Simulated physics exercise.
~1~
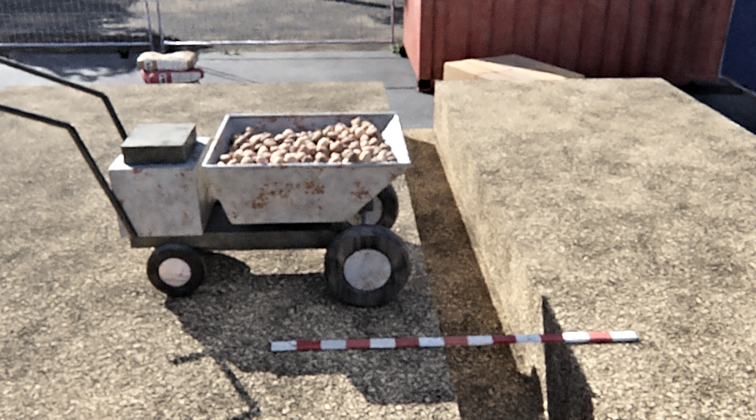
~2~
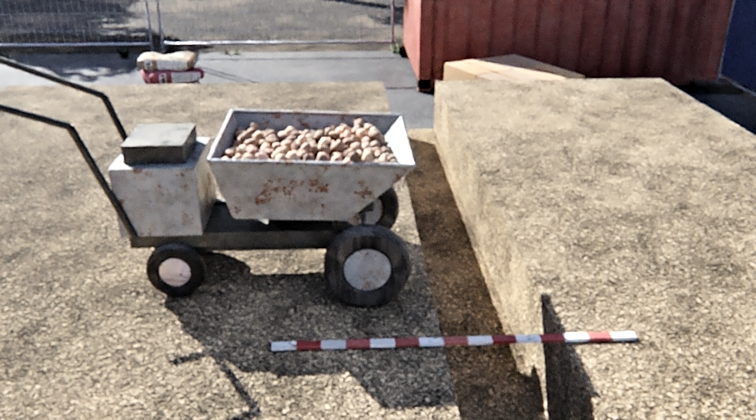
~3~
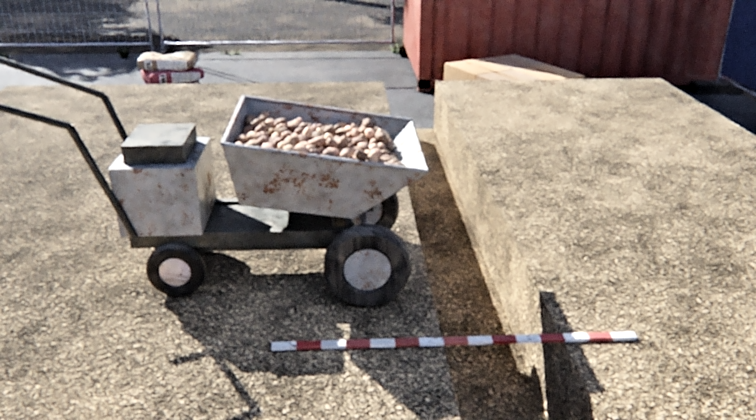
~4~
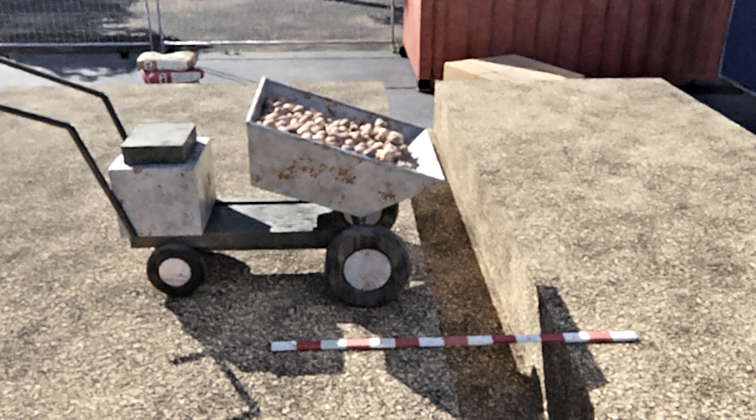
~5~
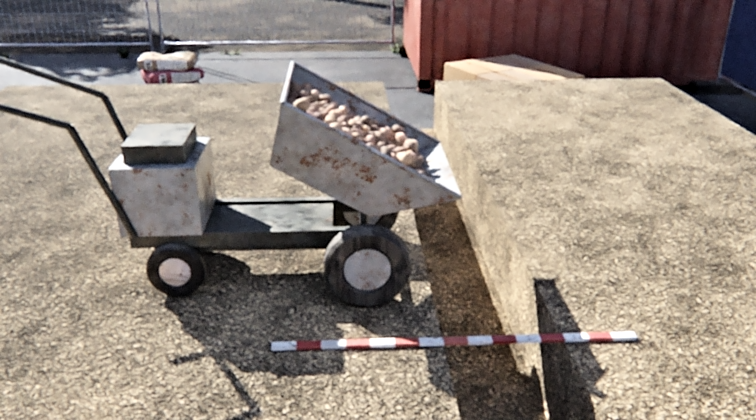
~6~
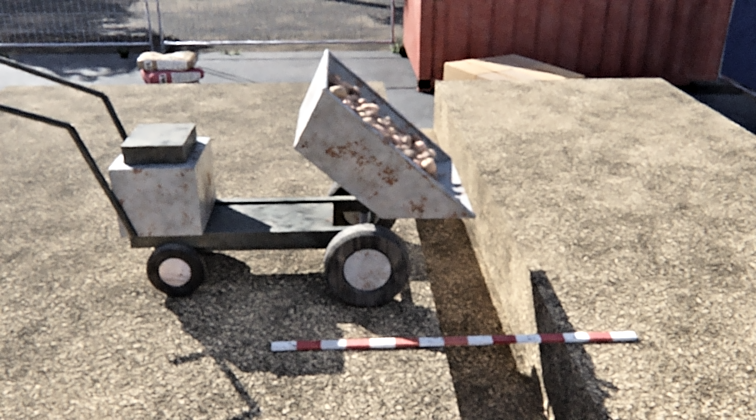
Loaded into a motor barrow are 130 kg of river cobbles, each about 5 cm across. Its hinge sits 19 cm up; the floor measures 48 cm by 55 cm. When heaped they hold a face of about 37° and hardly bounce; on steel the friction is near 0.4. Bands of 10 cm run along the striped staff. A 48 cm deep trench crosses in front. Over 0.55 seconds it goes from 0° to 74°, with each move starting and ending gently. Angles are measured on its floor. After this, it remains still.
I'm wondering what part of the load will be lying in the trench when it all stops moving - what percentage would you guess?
I would guess about 56 per cent.
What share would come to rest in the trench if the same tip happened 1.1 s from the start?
About 75%.
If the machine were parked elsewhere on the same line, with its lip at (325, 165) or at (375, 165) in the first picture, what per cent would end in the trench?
From the first place around 100 per cent, from the other around 90.
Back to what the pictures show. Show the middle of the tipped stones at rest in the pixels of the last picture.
About (515, 328).
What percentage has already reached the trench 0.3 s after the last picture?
Roughly 35 percent of the load.
Then, 0.1 s after the last picture the floor is at 62°, 100 % in the skip; the foremost stones are at (466, 203).
Then, 0.3 s after the last picture the floor is at 74°, 61 % in the skip, 35 % in the trench, 4 % past the trench; the foremost stones are at (551, 262).
Then, 0.7 s after the last picture the floor is at 74°, 1 % in the skip, 55 % in the trench, 44 % past the trench; the foremost stones are at (728, 255).
Then, 2.7 s after the last picture the floor is at 74°, 0 % in the skip, 56 % in the trench, 44 % past the trench; the foremost stones are past the picture's edge.
